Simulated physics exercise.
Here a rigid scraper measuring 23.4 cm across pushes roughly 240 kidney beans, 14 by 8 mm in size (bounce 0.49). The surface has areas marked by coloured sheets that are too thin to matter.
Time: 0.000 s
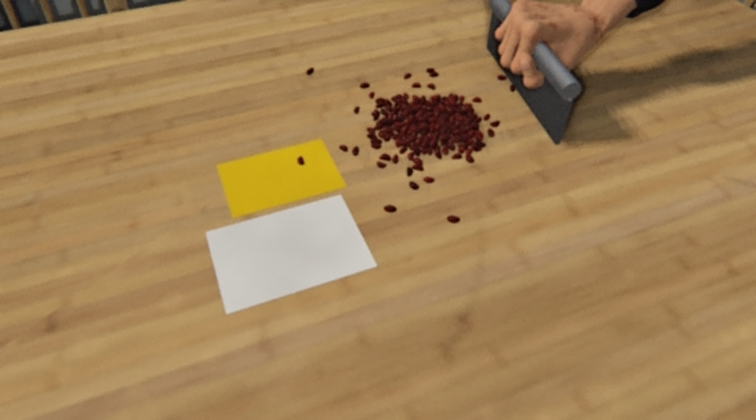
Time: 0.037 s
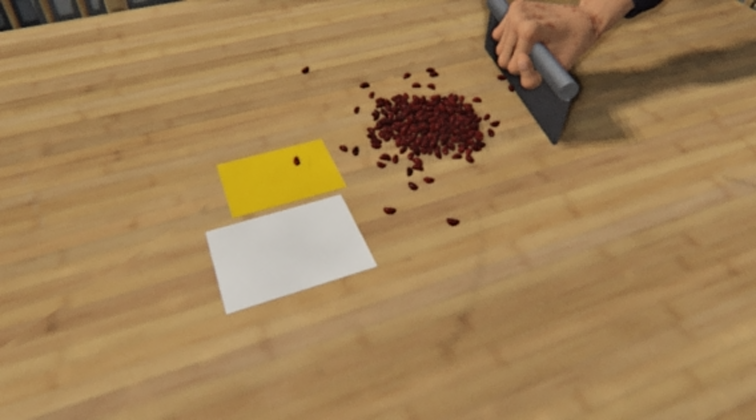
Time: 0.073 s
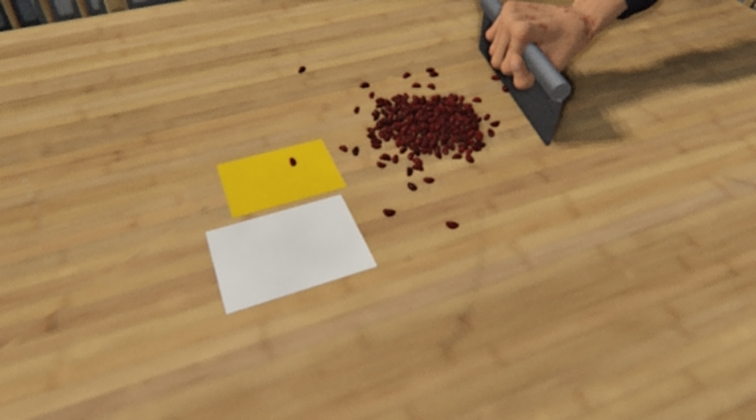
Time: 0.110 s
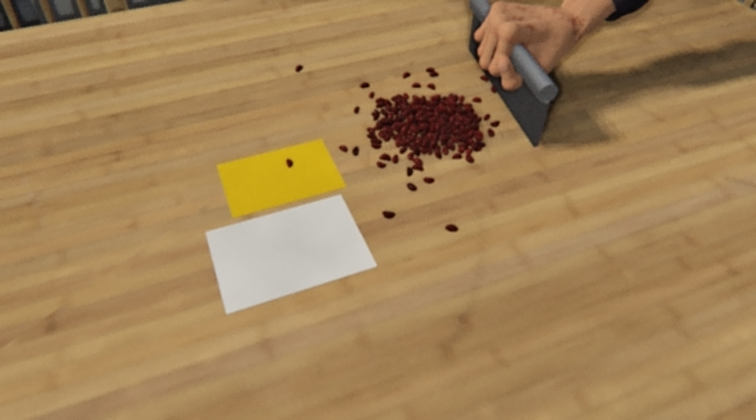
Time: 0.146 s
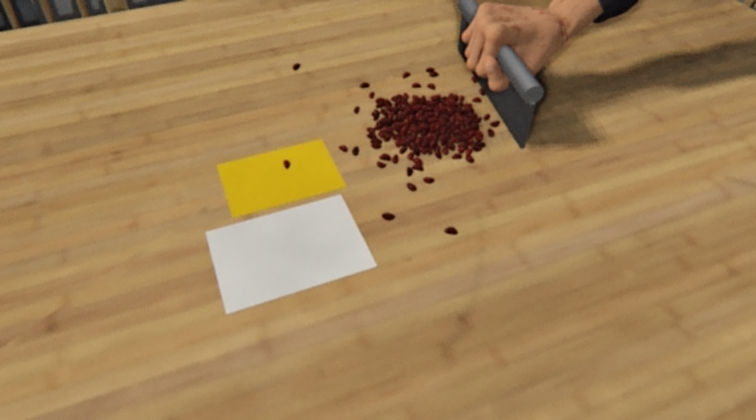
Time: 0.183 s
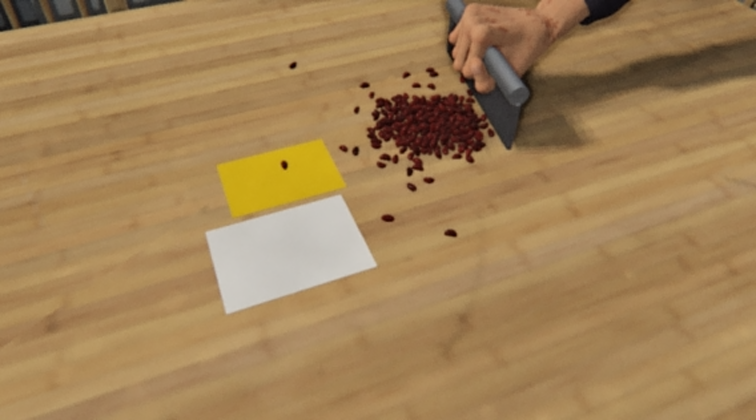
A hand holding a dark scraper starts to the right of a heap of dark red beans on a wooden table, near a yellow mat and a white mat. The scraper slides left to the heap's right edge, while a few outlying beans shift slightly and the main heap barely changes.
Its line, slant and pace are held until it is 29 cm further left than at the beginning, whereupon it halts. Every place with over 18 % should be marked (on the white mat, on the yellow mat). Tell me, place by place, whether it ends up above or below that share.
Place by place: White mat, below the mark; yellow mat, above the mark.
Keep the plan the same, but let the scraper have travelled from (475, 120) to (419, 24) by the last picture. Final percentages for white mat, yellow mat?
Final shares - white mat: 5%, yellow mat: 20%.
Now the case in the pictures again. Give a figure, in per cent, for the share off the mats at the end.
Around 75 in a hundred.
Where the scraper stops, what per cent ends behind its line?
It comes out at about 20 percent.
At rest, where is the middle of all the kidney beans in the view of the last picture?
Around (279, 141).
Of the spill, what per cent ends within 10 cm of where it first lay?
I'd put it at around 15 per cent.
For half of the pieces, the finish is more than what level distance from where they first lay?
I'd put it at close to 20 cm.
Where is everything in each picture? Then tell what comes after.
The first frame shows scraper from (567, 107) to (494, 15); moved 0.0 cm; pieces shifted so far, 0; middle of the spill at (430, 115); white mat at (289, 249); yellow mat at (280, 176).
The second frame shows scraper from (564, 107) to (492, 15); moved 0.3 cm; pieces shifted so far, 3; middle of the spill at (430, 115).
The third frame shows scraper from (557, 108) to (486, 16); moved 1.2 cm; pieces shifted so far, 6; middle of the spill at (430, 115).
The fourth frame shows scraper from (544, 109) to (476, 17); moved 2.8 cm; pieces shifted so far, 6; middle of the spill at (430, 115).
The fifth frame shows scraper from (530, 111) to (464, 18); moved 4.4 cm; pieces shifted so far, 6; middle of the spill at (430, 115).
The sixth frame shows scraper from (516, 112) to (452, 19); moved 6.1 cm; pieces shifted so far, 9; middle of the spill at (430, 115); white mat at (289, 249); yellow mat at (280, 176). Its speed is about 0.46 m/s, heading 13 degrees away from the viewer.
After 0.45 s, scraper 18 cm from its start, spill 19 cm wide; off the mats 100 %.
After 0.71 s, scraper 29 cm from its start, spill 23 cm wide; yellow mat 25 %, off the mats 75 %.
Then, at 0.94 s, scraper 30 cm from its start, spill 24 cm wide; yellow mat 25 %, off the mats 75 %.
In the end, at 2.5 s, white mat 0 %, yellow mat 25 %, off the mats 75 %.
